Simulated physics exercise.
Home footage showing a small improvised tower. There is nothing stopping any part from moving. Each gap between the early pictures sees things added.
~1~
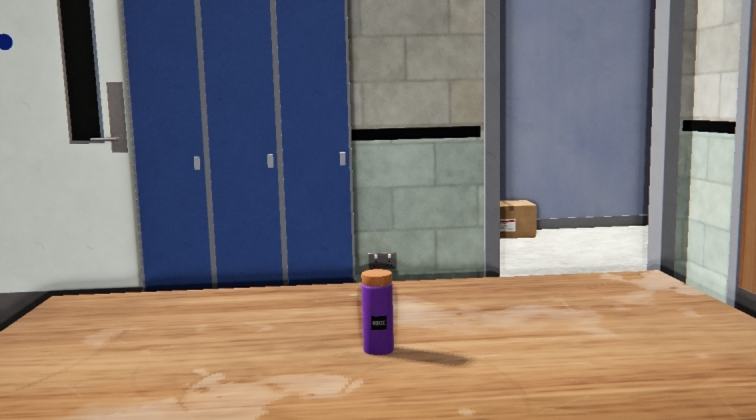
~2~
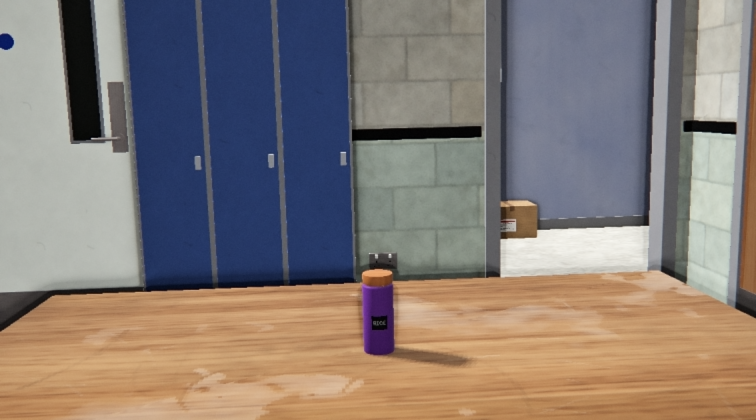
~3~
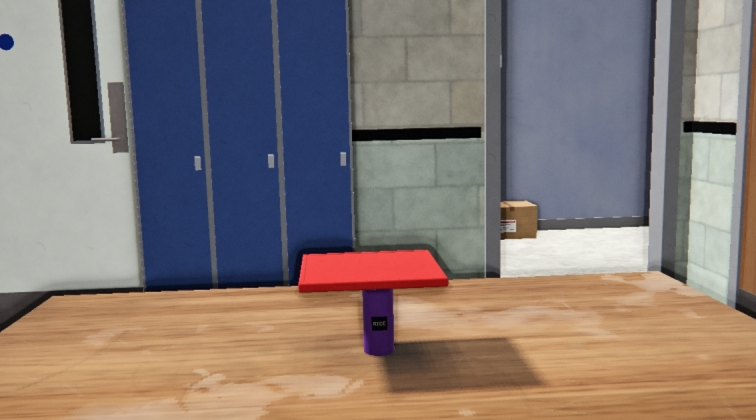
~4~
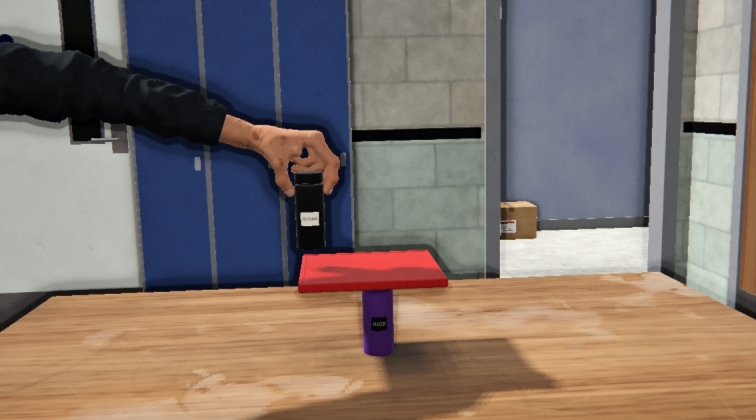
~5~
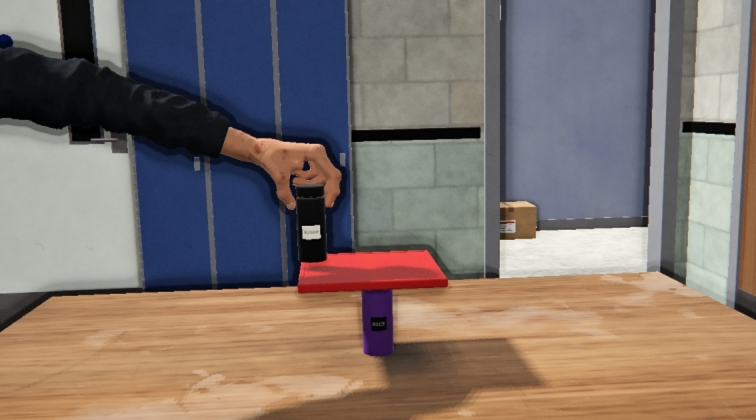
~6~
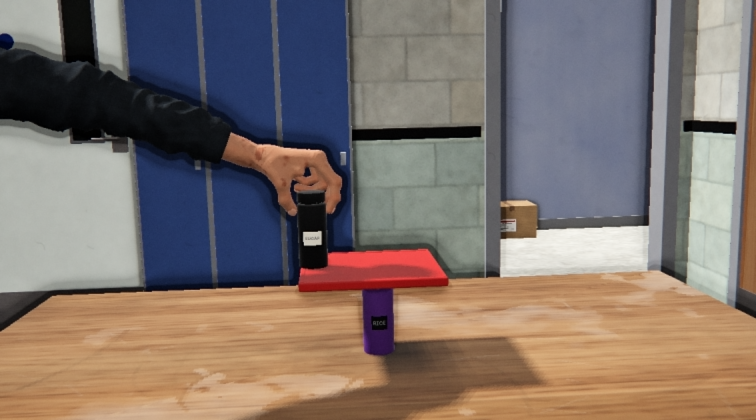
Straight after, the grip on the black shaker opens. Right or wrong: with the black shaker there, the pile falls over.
Right, it falls over.
Then, 0.40 s on from there, black shaker now fallen; red lid turned 56° from how it was put.
Then, 0.80 s on from there, red lid now fallen.
In the end, fallen, black shaker and red lid; purple shaker unmoved. The stack gives way.
